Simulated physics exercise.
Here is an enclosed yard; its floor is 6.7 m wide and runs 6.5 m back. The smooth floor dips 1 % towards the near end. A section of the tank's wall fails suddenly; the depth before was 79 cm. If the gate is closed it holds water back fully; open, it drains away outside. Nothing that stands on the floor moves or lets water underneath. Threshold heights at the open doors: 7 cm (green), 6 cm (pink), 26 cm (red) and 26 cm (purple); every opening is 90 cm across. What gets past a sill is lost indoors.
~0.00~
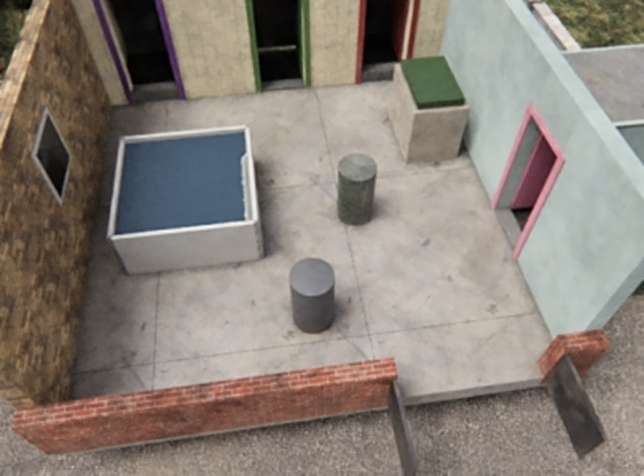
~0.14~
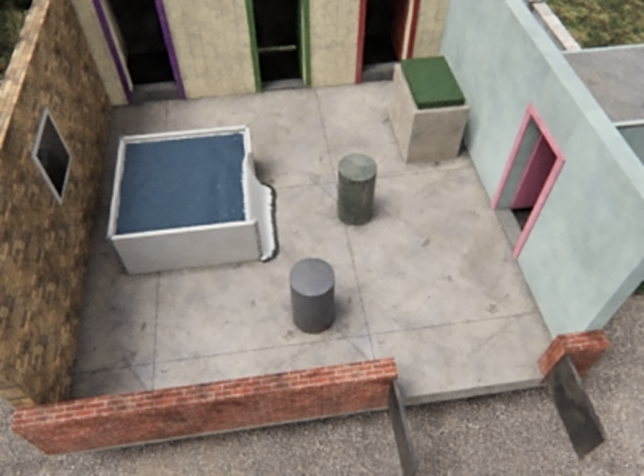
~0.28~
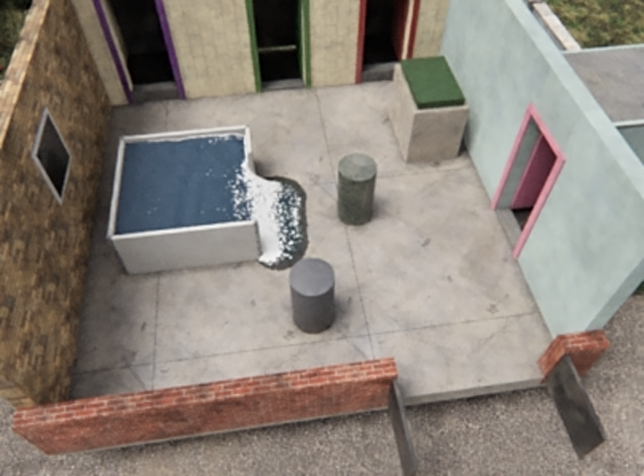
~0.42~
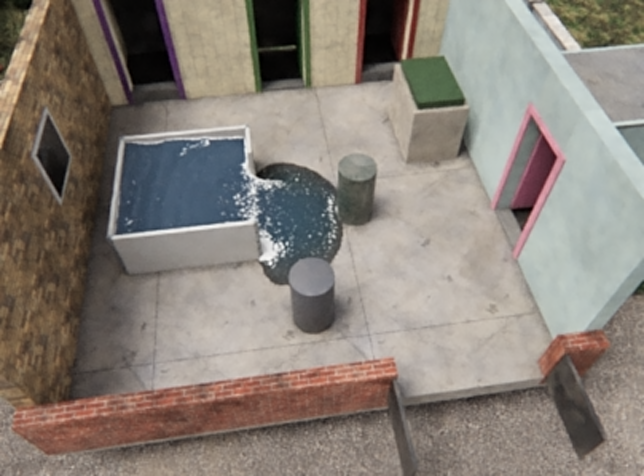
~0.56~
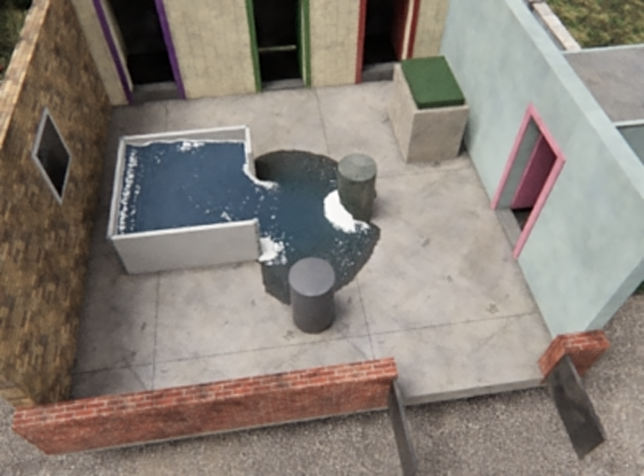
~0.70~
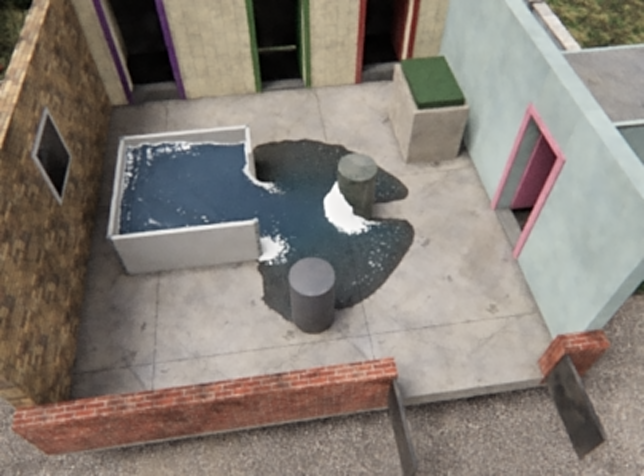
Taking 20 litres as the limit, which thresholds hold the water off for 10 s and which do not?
The water let in: At the green door it does not reach the limit; at the pink door it passes the limit; at the red door it keeps below the limit; at the purple door it stays under the limit.
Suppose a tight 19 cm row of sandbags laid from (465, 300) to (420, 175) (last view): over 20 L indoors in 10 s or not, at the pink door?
Then: Pink below.
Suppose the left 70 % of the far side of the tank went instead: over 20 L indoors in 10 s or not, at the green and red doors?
Then: Green above, red not over.
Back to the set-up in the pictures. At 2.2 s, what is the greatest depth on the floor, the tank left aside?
Up to some 38 cm.
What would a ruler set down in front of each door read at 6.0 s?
Depths in cm: Green 6, pink 10, red 7, purple 2.
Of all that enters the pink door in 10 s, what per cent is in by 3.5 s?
Some 60 per cent by then.
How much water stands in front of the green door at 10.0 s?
Roughly 4.0 cm deep.
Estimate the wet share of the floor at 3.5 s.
Near 55 per cent is wet.
After 1.4 s water covers 35 % of the floor and is deepest (50 cm) near (326, 220); green door not reached, pink door 8 cm at the sill, 3 L in, red door not reached, purple door not reached.
After 2.2 s water covers 45 % of the floor and is deepest (38 cm) near (540, 335); green door not reached, pink door 15 cm at the sill, 25 L in, red door 22 cm at the sill, 0 L in, purple door not reached.
After 3.5 s water covers 55 % of the floor and is deepest (22 cm) near (429, 81); green door 6 cm at the sill, 0 L in, pink door 12 cm at the sill, 71 L in, red door 16 cm at the sill, 1 L in, purple door not reached.
After 6.0 s water covers 75 % of the floor and is deepest (13 cm) near (452, 132); green door 6 cm at the sill, 0 L in, pink door 10 cm at the sill, 96 L in, red door 7 cm at the sill, 1 L in, purple door 2 cm at the sill, 0 L in.
After 10.0 s water covers 90 % of the floor and is deepest (9 cm) near (371, 384); green door 4 cm at the sill, 0 L in, pink door 5 cm at the sill, 115 L in, red door 4 cm at the sill, 1 L in, purple door 5 cm at the sill, 0 L in.
